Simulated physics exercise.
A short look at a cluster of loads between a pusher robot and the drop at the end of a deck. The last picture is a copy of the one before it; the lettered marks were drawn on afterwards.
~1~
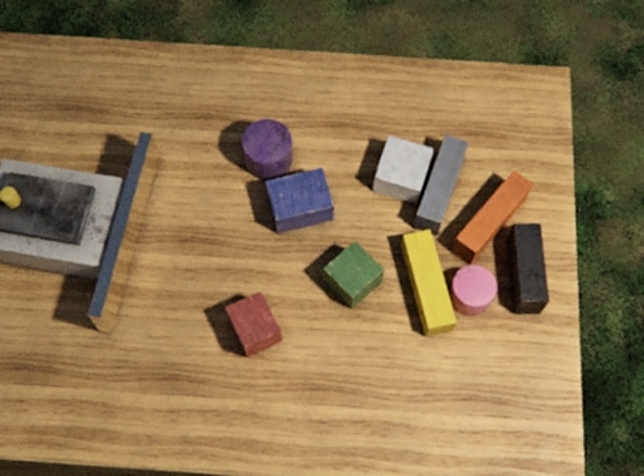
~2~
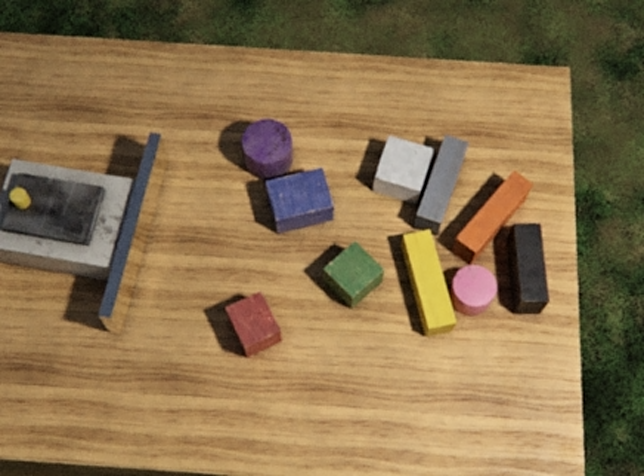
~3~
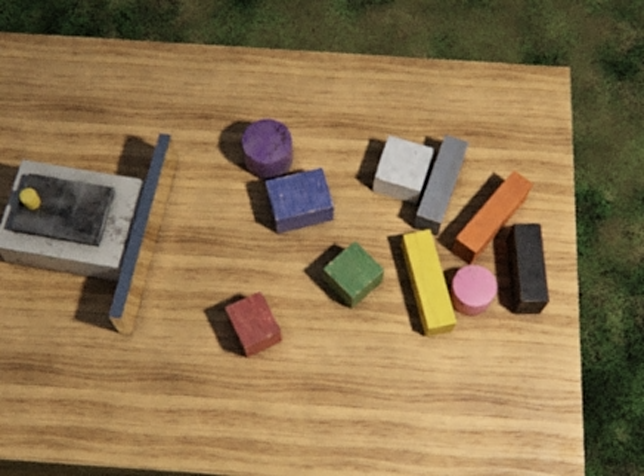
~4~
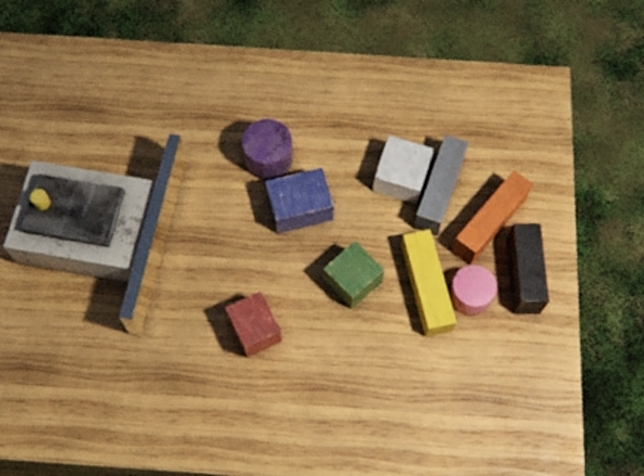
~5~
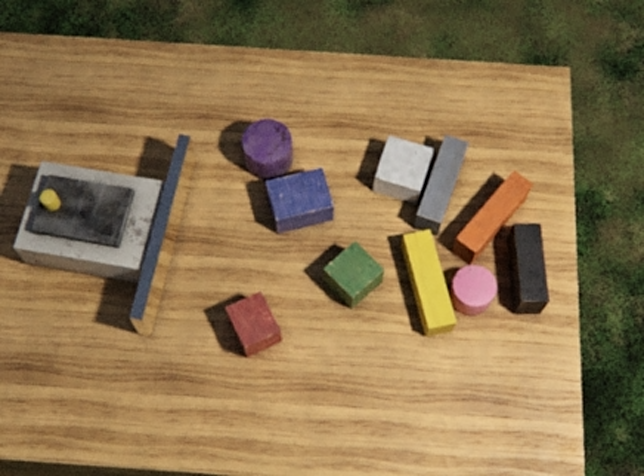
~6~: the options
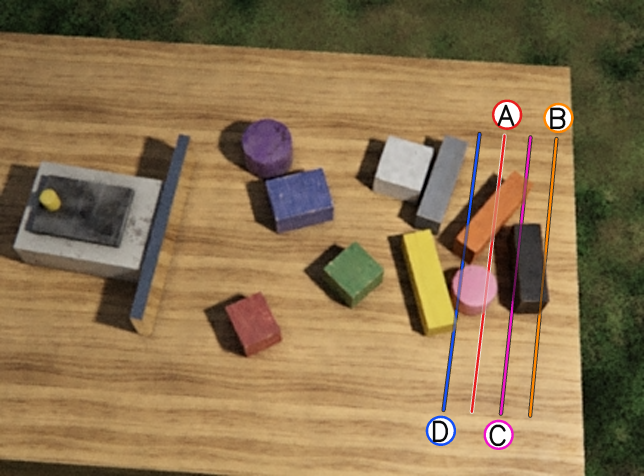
At the start, a grey machine with a wide upright blade sits at the left of a wooden surface, facing a scattered group of coloured blocks and cylinders. It slides slowly a short way to the right, narrowing the gap, while the blocks stay still and untouched.
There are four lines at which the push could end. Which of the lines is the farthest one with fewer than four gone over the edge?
No farther than A.
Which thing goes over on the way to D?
It is the black bar.
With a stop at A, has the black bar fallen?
By then, yes.
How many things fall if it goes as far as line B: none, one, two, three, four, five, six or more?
In all, six or more.
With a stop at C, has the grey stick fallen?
Yes.
On the marked copy, A at (489, 266); B at (544, 269); C at (517, 268); D at (463, 264).
With A. Early on, robot (208, 219); purple canister (314, 138); red crate (288, 339).
Further on, robot (325, 227); orange stick (507, 222); pink canister (493, 298).
At the end, robot (419, 233); black bar over the edge; orange stick over the edge; two fallen.
As for the rest, B drops seven; C drops four; D is within the limit but short.
